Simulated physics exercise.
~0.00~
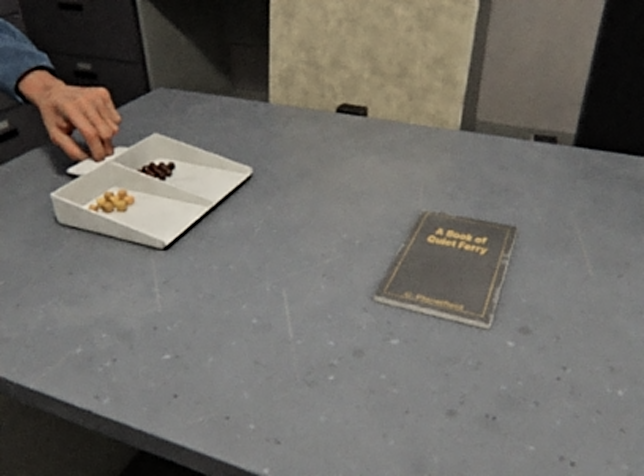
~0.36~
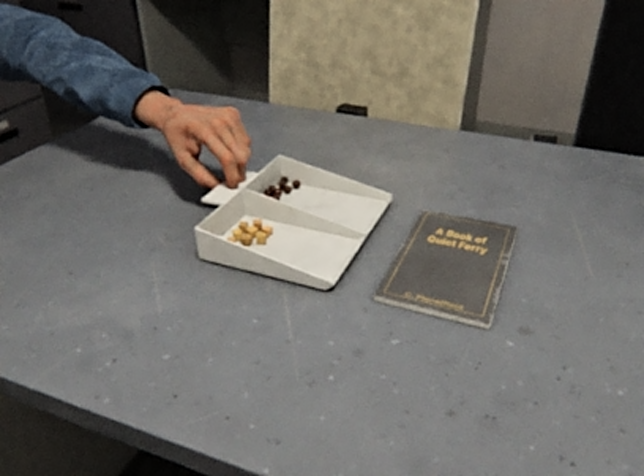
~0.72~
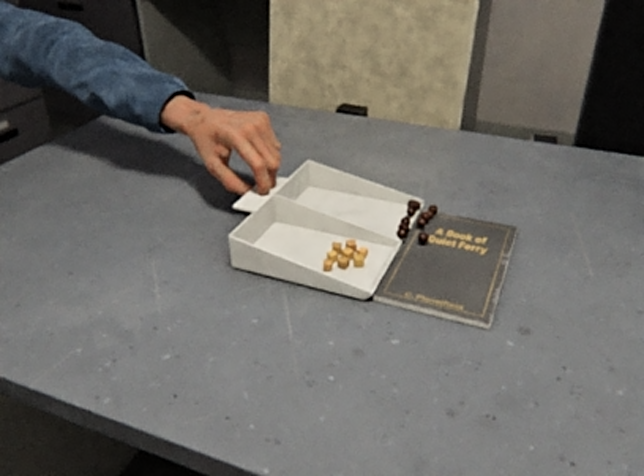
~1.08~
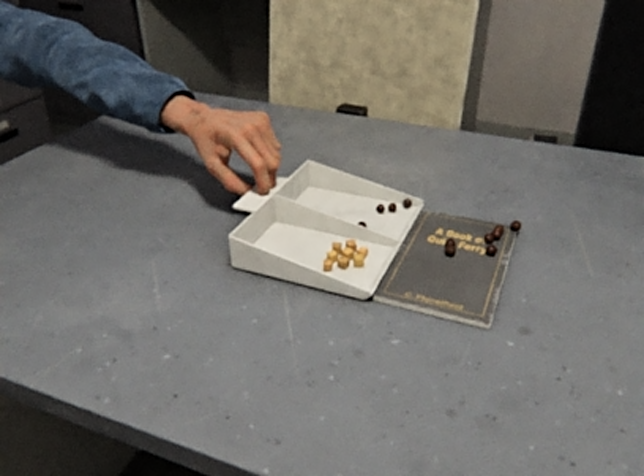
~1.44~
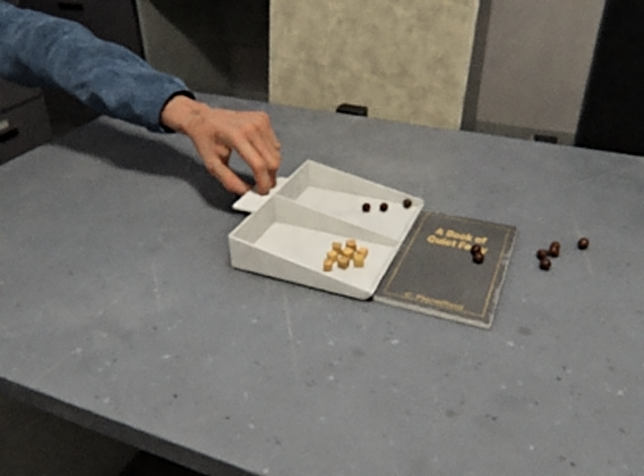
On a speckled grey table seen from above at an angle, with cabinets and a pale panel behind, a hand in a blue sleeve holds the tab of a white, two-part tray at the left. Tan pieces sit in the nearer section and dark brown ones in the farther, while a thin dark book with gold lettering lies to the right. The hand slides the tray rightward until it stops against the book. Both groups shift forward, and dark pieces spill across the cover. Finally, several rest beyond the book, one remains on it, and three stay inside with all the tan pieces.
